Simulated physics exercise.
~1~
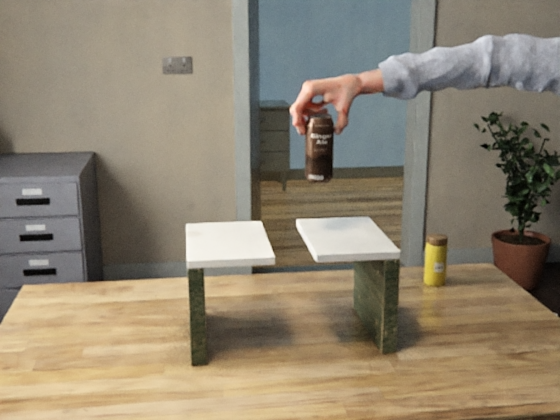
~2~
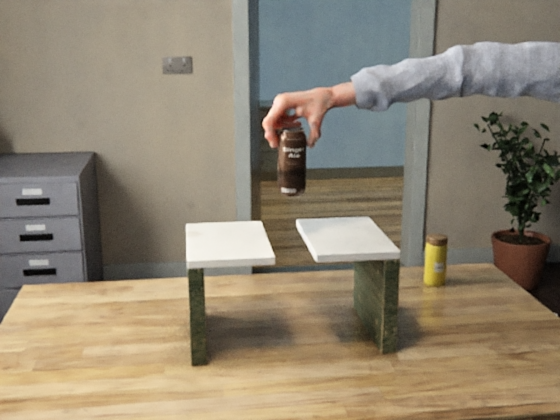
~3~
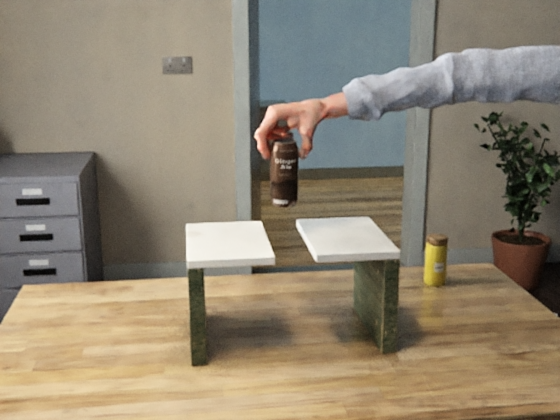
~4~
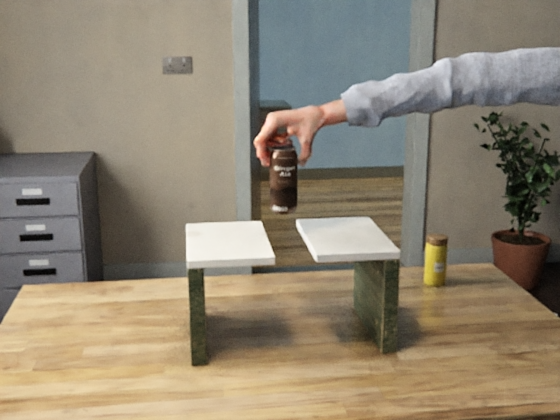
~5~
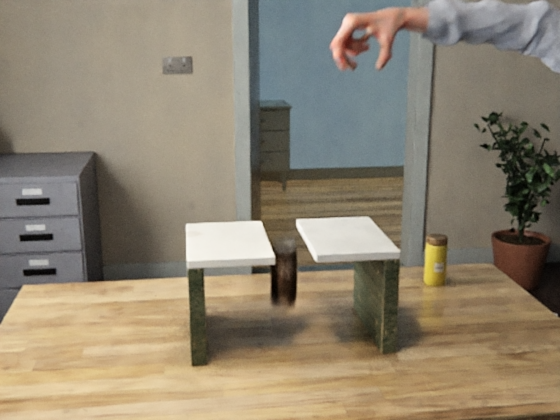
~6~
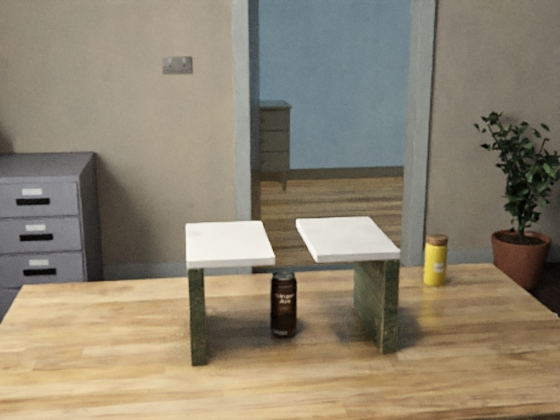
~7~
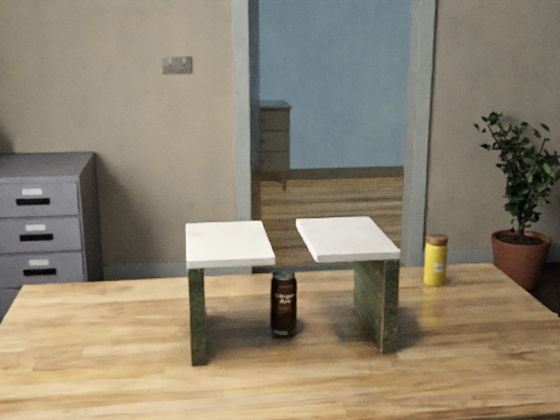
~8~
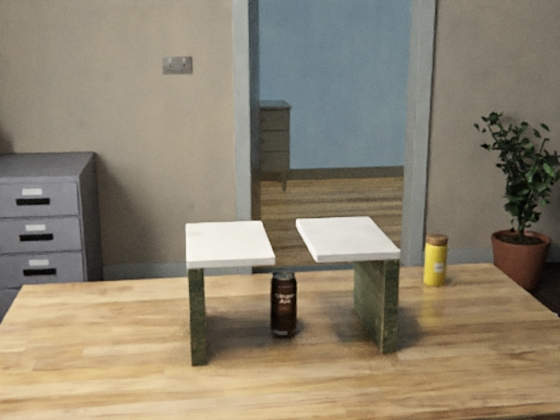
A brown can, released by a hand, drops through the gap and stands upright on the table.
